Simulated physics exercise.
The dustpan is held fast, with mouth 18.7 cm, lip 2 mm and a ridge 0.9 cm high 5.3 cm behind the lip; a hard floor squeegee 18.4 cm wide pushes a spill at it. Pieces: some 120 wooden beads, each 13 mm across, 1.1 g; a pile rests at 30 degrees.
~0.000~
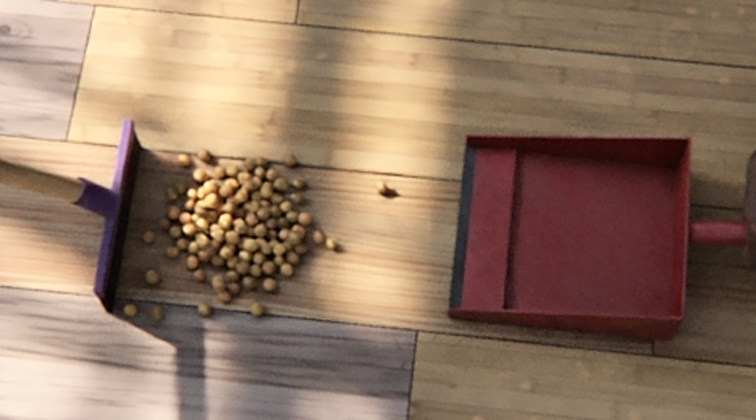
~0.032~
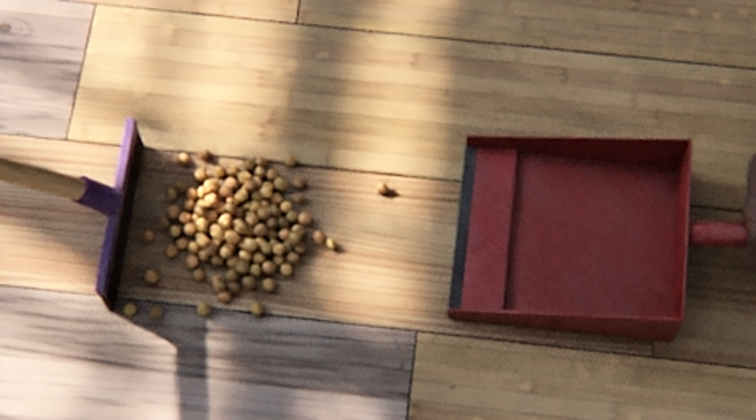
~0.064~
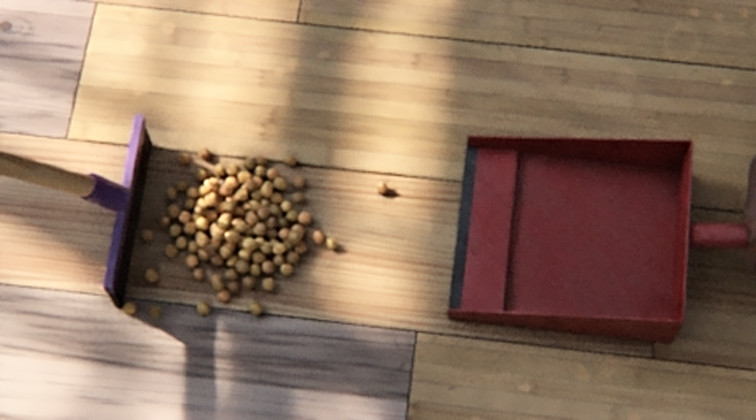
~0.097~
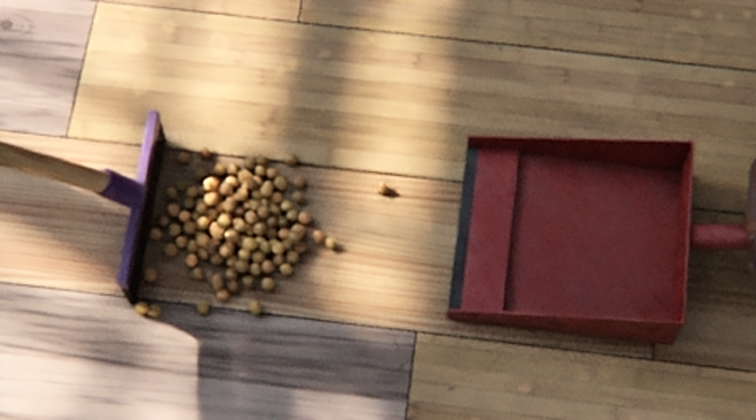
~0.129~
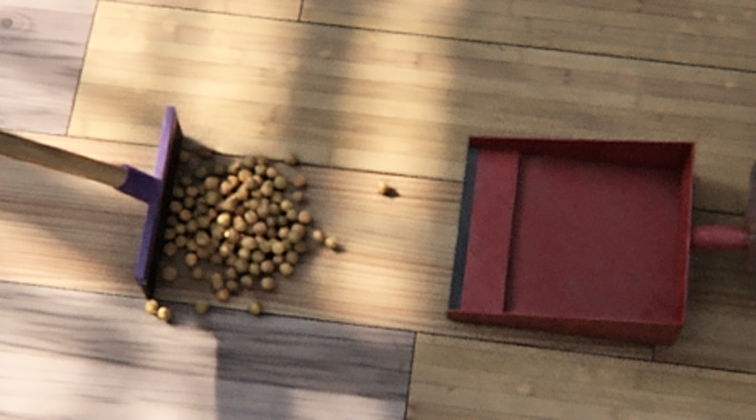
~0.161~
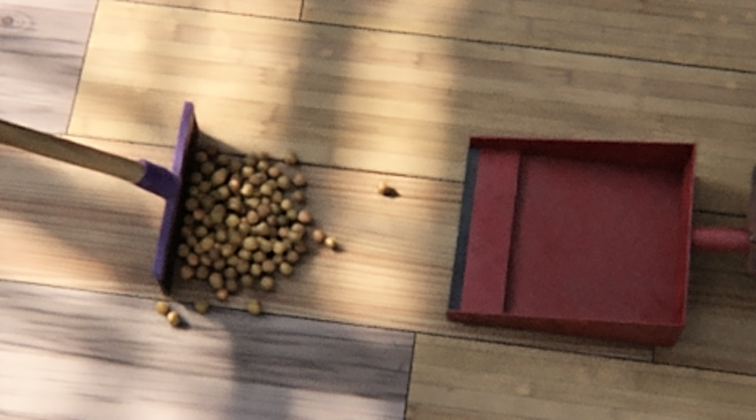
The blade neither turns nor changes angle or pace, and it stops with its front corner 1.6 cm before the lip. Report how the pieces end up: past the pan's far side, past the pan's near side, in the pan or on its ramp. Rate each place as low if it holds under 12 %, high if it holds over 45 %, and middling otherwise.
Far side - middling; near side - middling; pan - middling.
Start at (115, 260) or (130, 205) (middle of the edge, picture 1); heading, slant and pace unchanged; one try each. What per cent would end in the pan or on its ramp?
First try about 40 per cent, second about 25 per cent.
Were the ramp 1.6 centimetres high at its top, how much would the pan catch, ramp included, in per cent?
Near 30 per cent, then.
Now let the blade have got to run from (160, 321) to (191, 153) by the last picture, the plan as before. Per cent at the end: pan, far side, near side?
Pan 10, far 5, near 35.
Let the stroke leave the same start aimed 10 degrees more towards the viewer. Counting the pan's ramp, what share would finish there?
My guess is some 50 percent.
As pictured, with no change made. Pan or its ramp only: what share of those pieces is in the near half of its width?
Roughly 30 percent.
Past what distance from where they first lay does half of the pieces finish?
Around 24 centimetres.
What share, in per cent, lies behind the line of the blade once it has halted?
I'd say close to 35 per cent.
After 0.41 s, middle of the blade 15 cm from the lip; 0 % over the lip, far side 5 %, near side 15 %.
Then, at 0.58 s, middle of the blade 6 cm from the lip; 0 % over the lip, far side 10 %, near side 20 %.
After 0.87 s, middle of the blade 2 cm from the lip; 35 % over the lip, far side 20 %, near side 25 %.
By 1.7 s all is still; far side 15 %, near side 25 %, pan 30 %, in front of the lip or behind the blade 30 %.
